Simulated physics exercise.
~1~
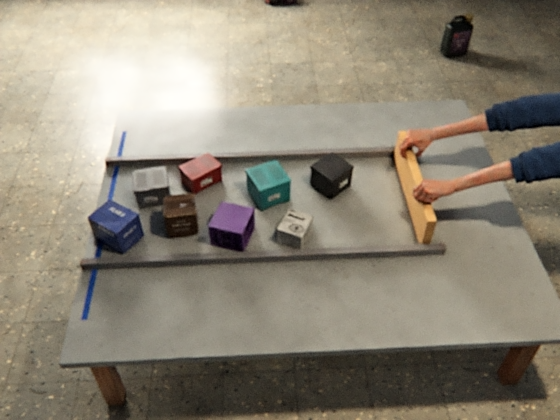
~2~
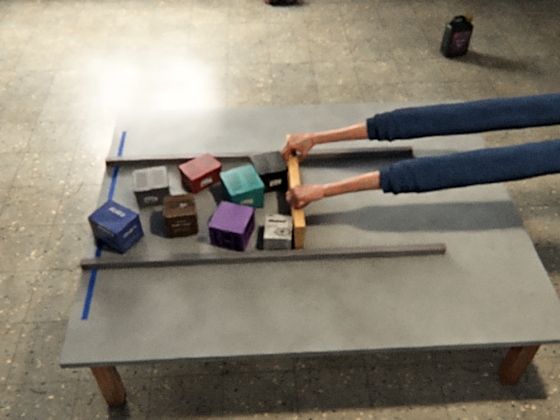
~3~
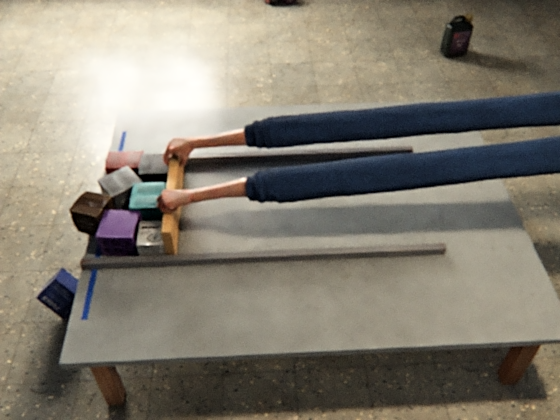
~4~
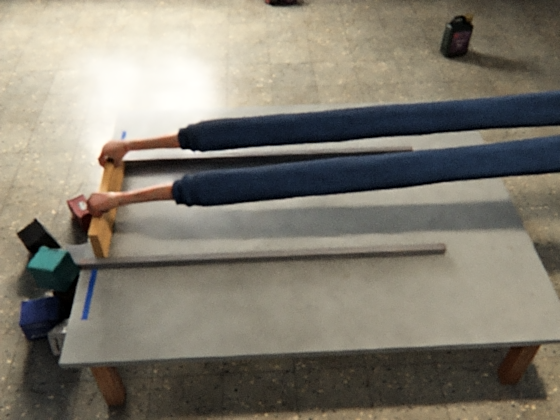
At the start, eight small boxes in various colours lie scattered between two dark rails on a grey table, with a strip of blue tape near the left edge. Two hands in blue sleeves hold a wooden plank upright to their right and slide it left, gathering the black, white and turquoise boxes. The plank keeps pushing the packed group over the tape, and the blue box tips off the edge first, with the brown one following. More boxes spill over as the plank reaches the tape. It ends there with the tabletop cleared and five or more boxes pushed off.
